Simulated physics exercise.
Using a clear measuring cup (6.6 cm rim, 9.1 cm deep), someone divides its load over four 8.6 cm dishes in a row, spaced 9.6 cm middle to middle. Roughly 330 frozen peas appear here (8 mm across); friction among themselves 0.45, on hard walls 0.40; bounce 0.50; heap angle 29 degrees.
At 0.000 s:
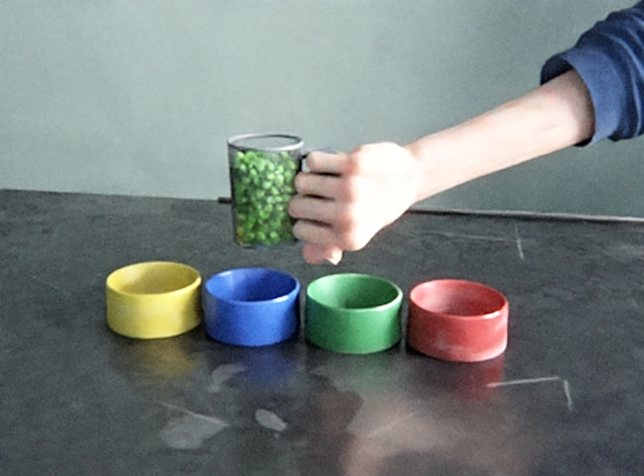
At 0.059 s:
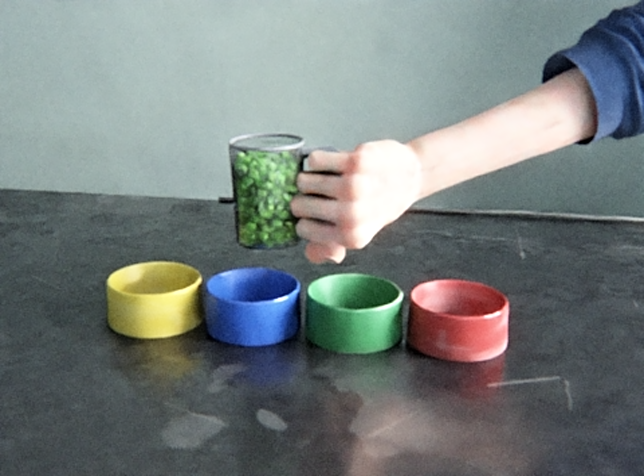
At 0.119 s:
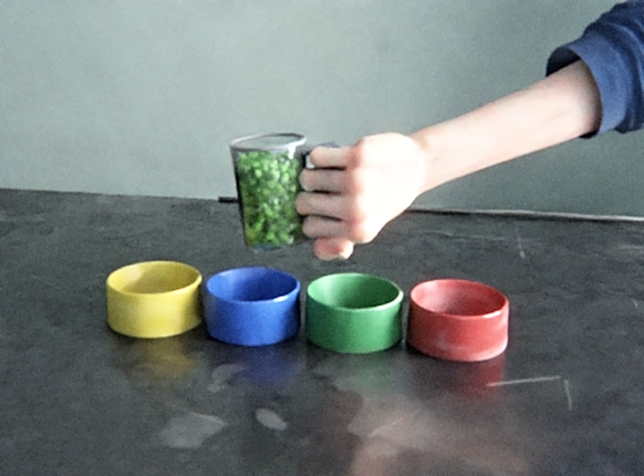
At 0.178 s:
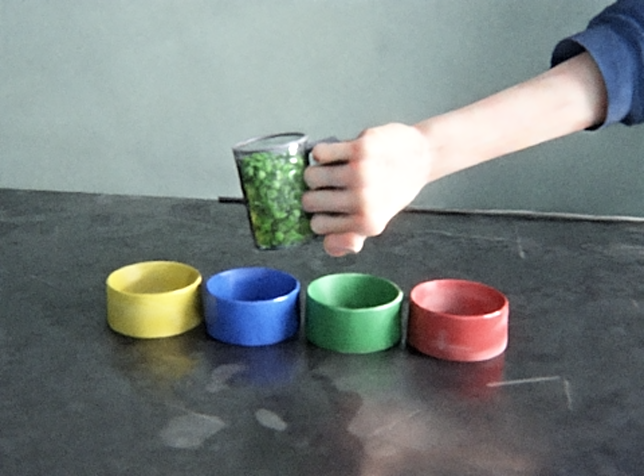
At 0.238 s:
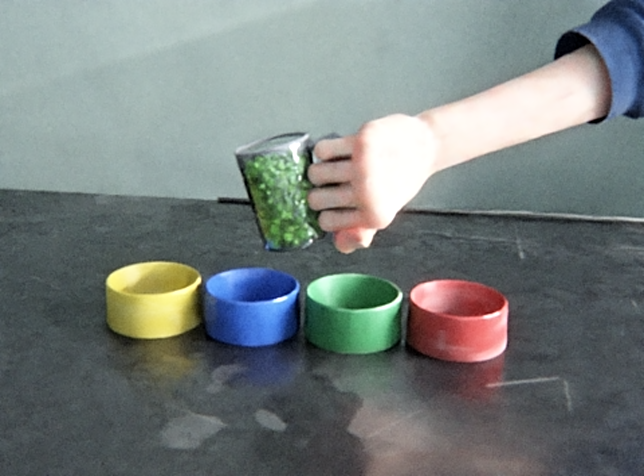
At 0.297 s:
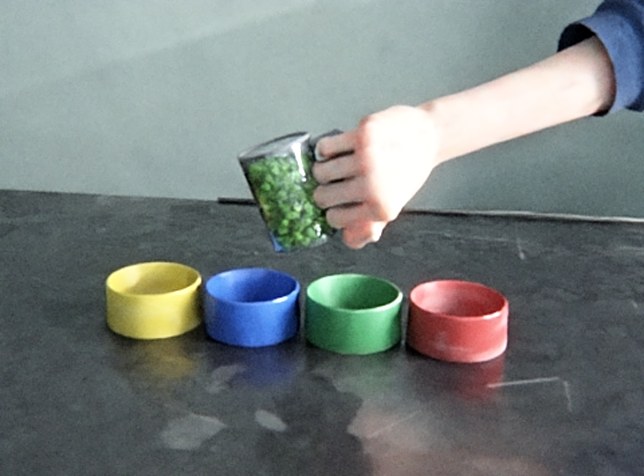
A hand reaching in from the right, its arm in a dark blue sleeve, holds a clear cup of green peas above a dark, scuffed tabletop, seen from the front and slightly above. Below it four round dishes sit in a row, yellow, blue, green and red from left to right, before a plain grey-green wall. The cup starts upright, then leans modestly leftward as the hand drifts slightly right, while the view stays still.
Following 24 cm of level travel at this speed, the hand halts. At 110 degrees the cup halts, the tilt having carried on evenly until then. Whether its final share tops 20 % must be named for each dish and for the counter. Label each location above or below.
Labels - red dish: Below, blue dish: Below, green dish: Above, yellow dish: Below, counter: Below.
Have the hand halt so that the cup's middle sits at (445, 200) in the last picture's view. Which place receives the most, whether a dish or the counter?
Green.
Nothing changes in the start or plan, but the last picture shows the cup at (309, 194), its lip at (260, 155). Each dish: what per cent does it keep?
Then red 100, blue 0, green 0, and yellow 0.
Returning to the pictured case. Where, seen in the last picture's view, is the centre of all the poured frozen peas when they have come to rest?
When it all comes to rest, the middle is near (356, 310).
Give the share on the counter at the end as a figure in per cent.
Roughly 5 in a hundred.
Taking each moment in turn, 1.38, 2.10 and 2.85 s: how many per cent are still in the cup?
Roughly 80, then 0, then 0.
After 1.38 s, tilt 107 degrees; cup holds 80 %, green 15 %.
After 2.10 s, tilt 110 degrees; cup holds 0 %, green 90 %.
Then, at 2.85 s, tilt 110 degrees; cup holds 0 %, green 90 %.
In the end, at 3.2 s, red 0 %, blue 0 %, green 90 %, yellow 0 %, counter 5 %.
